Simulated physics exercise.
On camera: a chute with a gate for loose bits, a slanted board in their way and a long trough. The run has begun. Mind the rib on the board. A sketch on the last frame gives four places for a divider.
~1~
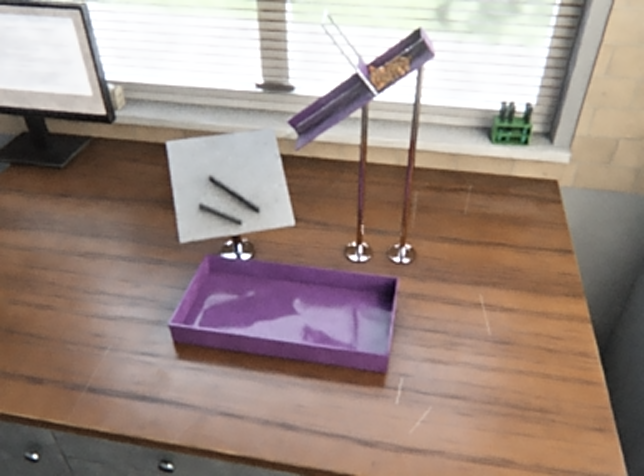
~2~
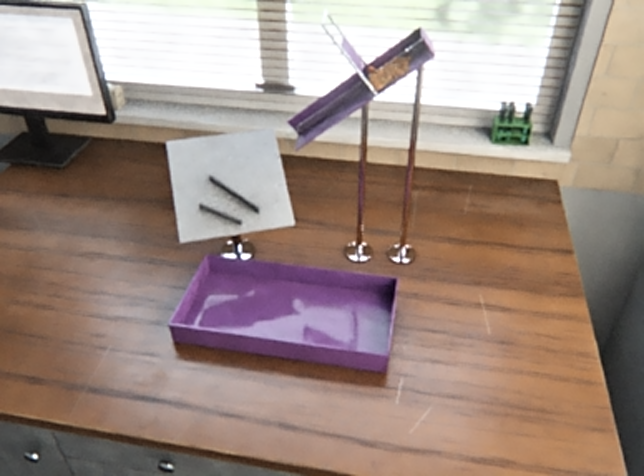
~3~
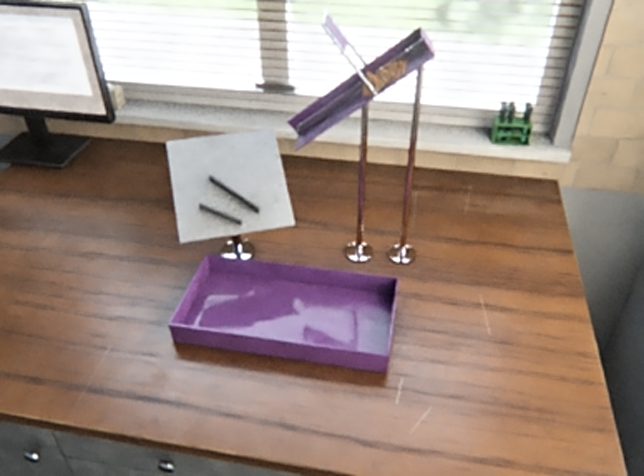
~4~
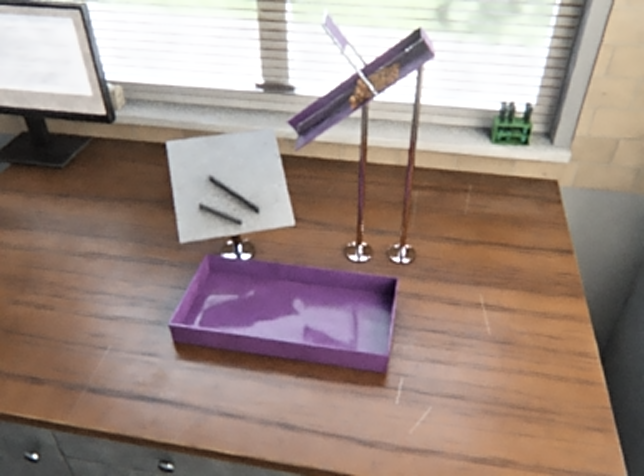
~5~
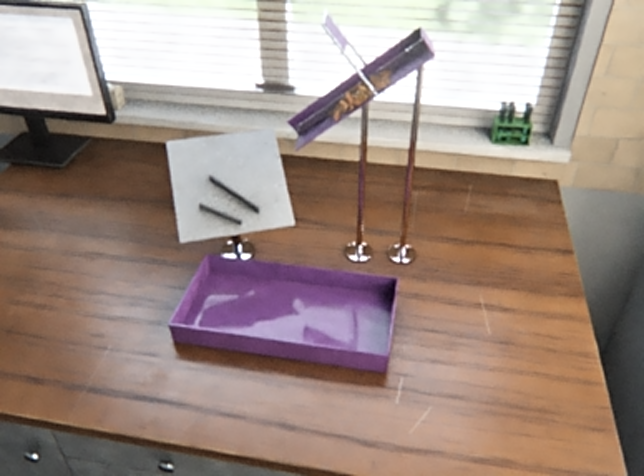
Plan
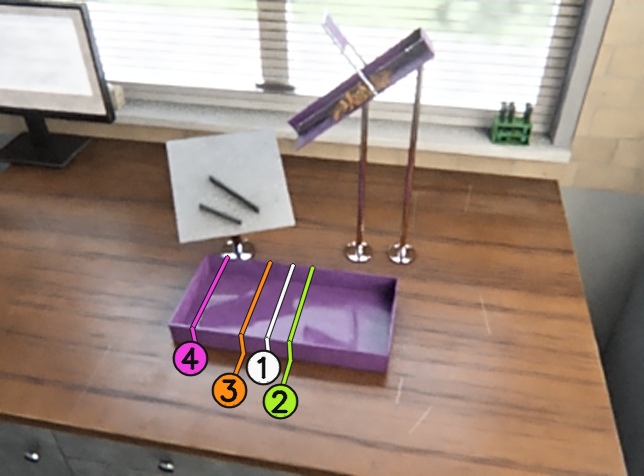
Roasted chickpeas bunched near the top of a sloping purple chute slid a short way down it to the left, past the raised gate, above a tilted ribbed board and an empty purple trough.
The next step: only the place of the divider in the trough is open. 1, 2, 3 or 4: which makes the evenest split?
1 is best.
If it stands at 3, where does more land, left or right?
The right side.
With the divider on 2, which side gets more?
Left.
On the marked copy, line 1 crosses the front rim at (267, 338); line 2 crosses the front rim at (289, 341); line 3 crosses the front rim at (241, 334); line 4 crosses the front rim at (192, 327).
With 1, of what is caught, close to half on the left of the divider, close to half on the right.
With 2, of what is caught, all but a few on the left of the divider, a small share on the right.
With 3, of what is caught, only a few on the left of the divider, all but a few on the right.
With 4, of what is caught, none at all on the left of the divider, the whole lot on the right.
